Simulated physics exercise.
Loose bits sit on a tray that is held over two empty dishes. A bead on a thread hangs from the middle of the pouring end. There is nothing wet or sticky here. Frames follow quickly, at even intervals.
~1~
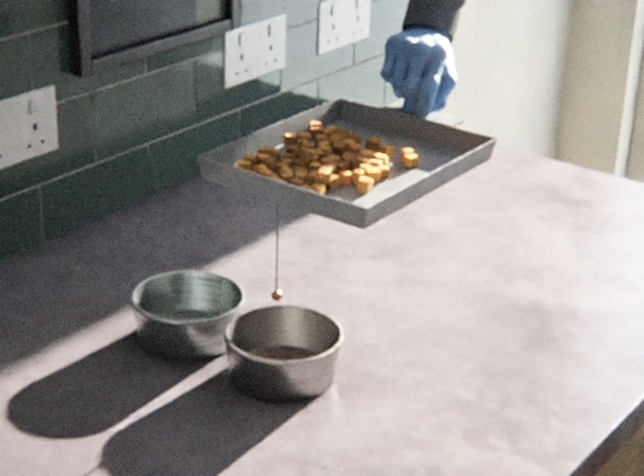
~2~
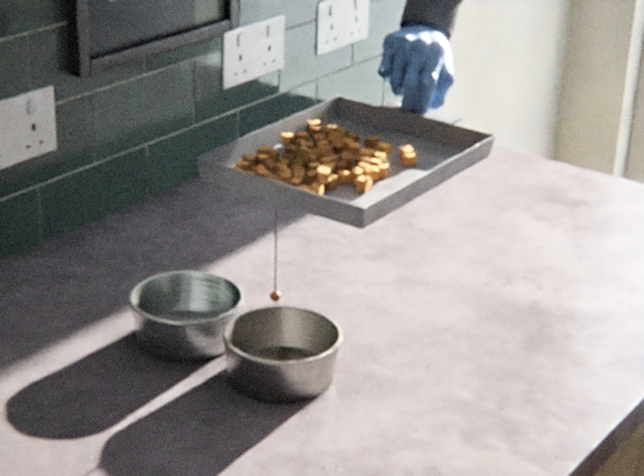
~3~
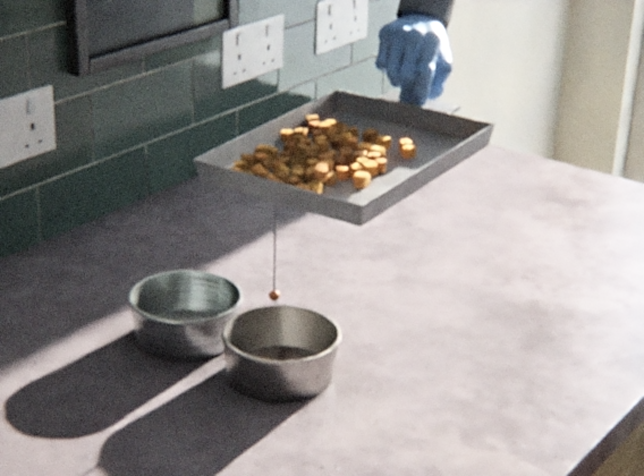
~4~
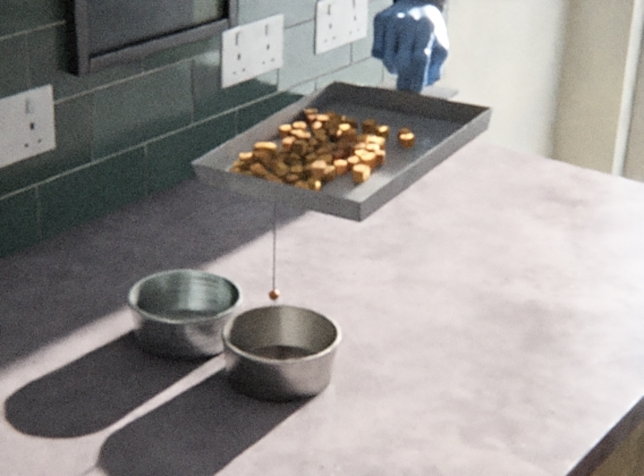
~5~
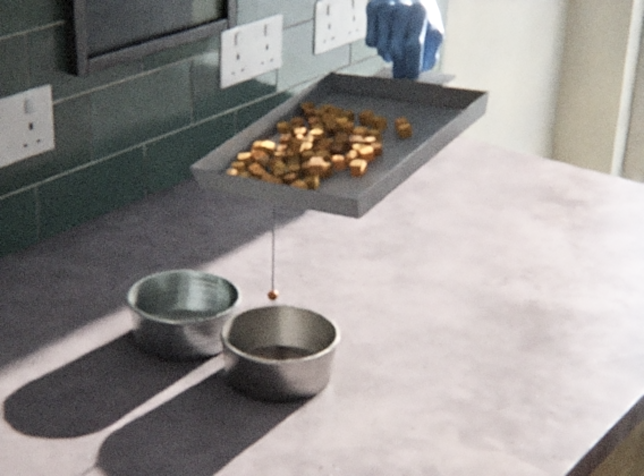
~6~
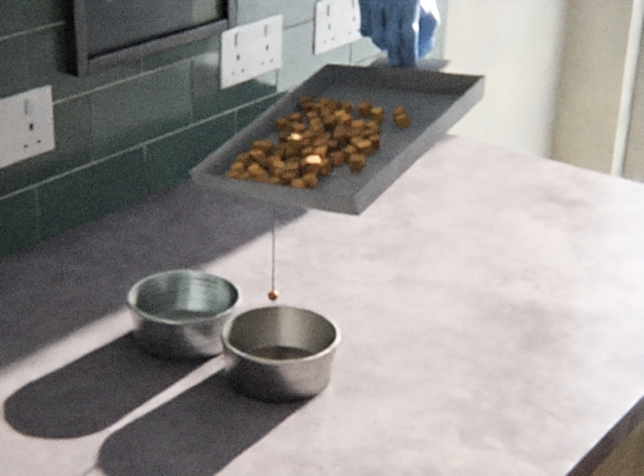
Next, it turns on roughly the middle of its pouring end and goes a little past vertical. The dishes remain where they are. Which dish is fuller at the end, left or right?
The left dish.
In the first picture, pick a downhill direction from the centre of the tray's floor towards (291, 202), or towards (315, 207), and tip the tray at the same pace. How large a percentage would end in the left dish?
About 10 % and about 0 %.
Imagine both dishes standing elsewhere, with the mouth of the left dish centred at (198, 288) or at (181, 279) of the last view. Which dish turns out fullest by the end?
Result for the first try: The dish on the left side; for the second: The dish on the left side.
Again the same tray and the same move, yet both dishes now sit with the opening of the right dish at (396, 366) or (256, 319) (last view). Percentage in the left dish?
About 0 per cent, then about 50 per cent.
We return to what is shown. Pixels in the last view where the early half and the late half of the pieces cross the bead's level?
The early half goes through (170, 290), the late half through (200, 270).
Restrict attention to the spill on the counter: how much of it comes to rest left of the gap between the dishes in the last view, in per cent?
It works out to some 90 per cent.
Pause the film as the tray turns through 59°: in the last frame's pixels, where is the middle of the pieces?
The middle of the pieces shows up near (255, 148).
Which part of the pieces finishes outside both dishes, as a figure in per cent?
Close to 40 in a hundred.
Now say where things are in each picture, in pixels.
Corners of the pouring end at (204, 156) and (364, 205), level; middle of the load at (311, 162), croutons; left dish at (151, 332); right dish at (247, 372); bead on its thread at (276, 295), in the first picture.
Corners of the pouring end at (202, 157) and (363, 205), level; middle of the load at (310, 161), in the second picture.
Corners of the pouring end at (200, 159) and (360, 203), tipped barely, lowest at the left corner; middle of the load at (308, 158), in the third picture.
Corners of the pouring end at (198, 162) and (358, 199), tipped a little, lowest at the left corner; middle of the load at (307, 154), in the fourth picture.
Corners of the pouring end at (196, 166) and (355, 196), tipped a little, lowest at the left corner; middle of the load at (305, 150), in the fifth picture.
Corners of the pouring end at (196, 170) and (353, 194), tipped clearly, lowest at the left corner; middle of the load at (304, 147); left dish at (147, 332); right dish at (243, 372), in the sixth picture.
Soon after the last picture, tray tipped steeply; nearly all on the tray; a stray few in the air.
A little later, tray tipped right over; nearly all on the tray; a stray few in the left dish.
Later still, tray tipped past a quarter turn; about two thirds in the left dish; about a third outside both.
At rest, tray tipped past a quarter turn; none in the right dish; about two thirds in the left dish; about a third outside both.
